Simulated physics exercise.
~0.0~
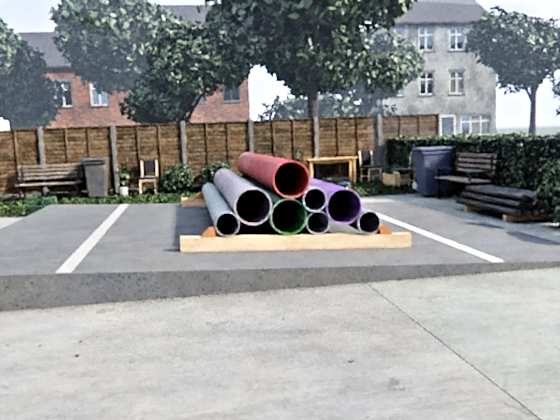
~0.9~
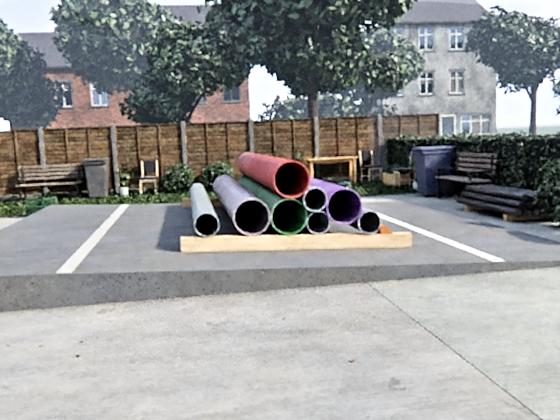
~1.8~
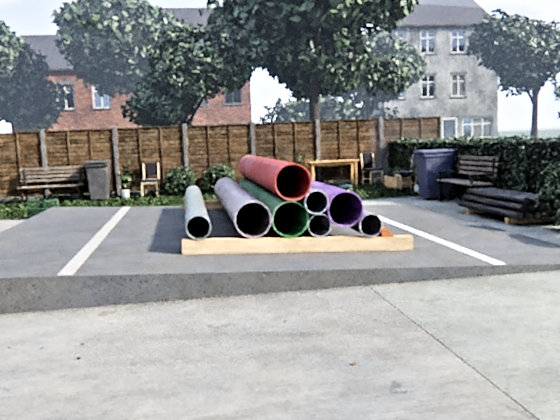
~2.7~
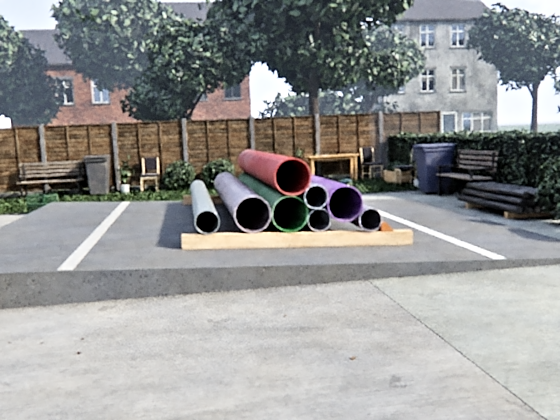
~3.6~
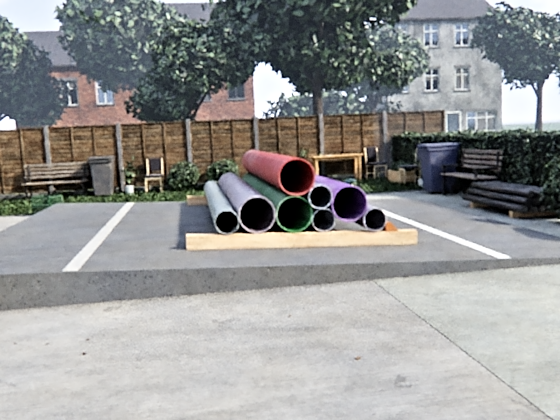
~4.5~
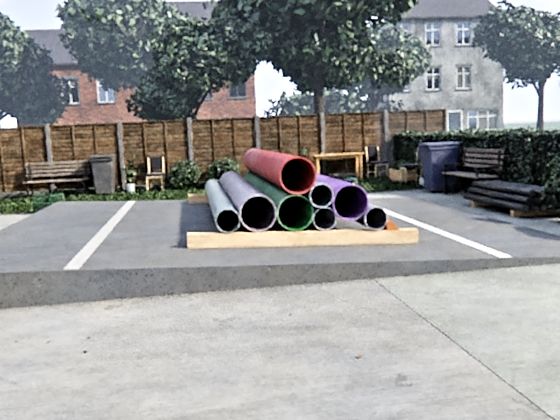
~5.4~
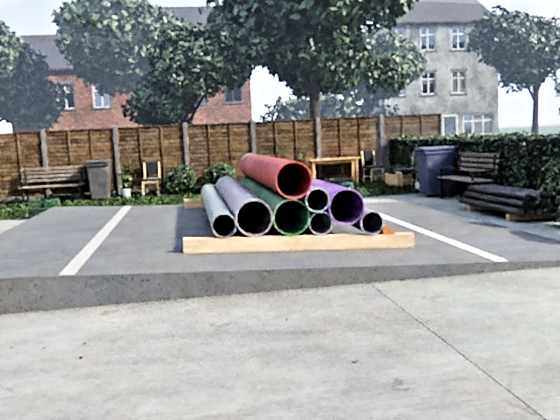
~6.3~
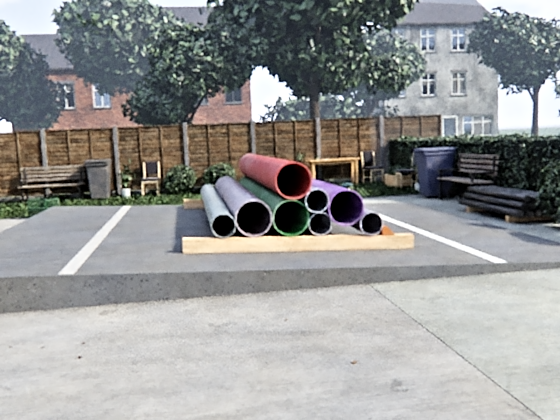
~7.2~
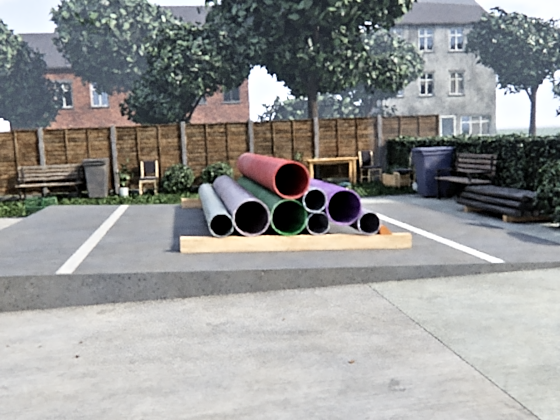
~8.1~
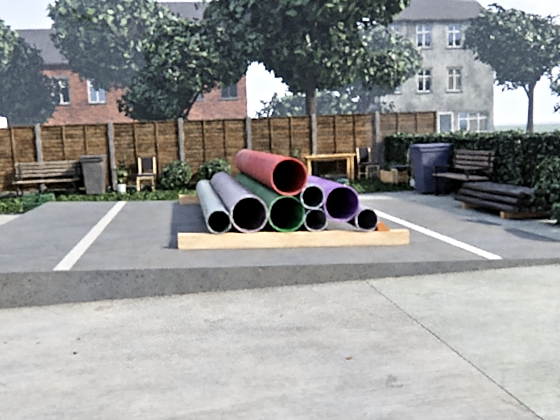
To begin with, eight hollow pipes, among them a red, a green and a purple one, sit stacked on low timber bearers between two white lines in a yard, their open ends facing us. The chock on the left is pulled away, and the small grey pipe at that end rolls a short way left, opening a gap. The larger grey pipe beside it shifts slightly left too. The small pipe then rolls back right and settles against its neighbour. Red remains on top, green and purple hold their places, and the stack ends still, with nothing over either line.
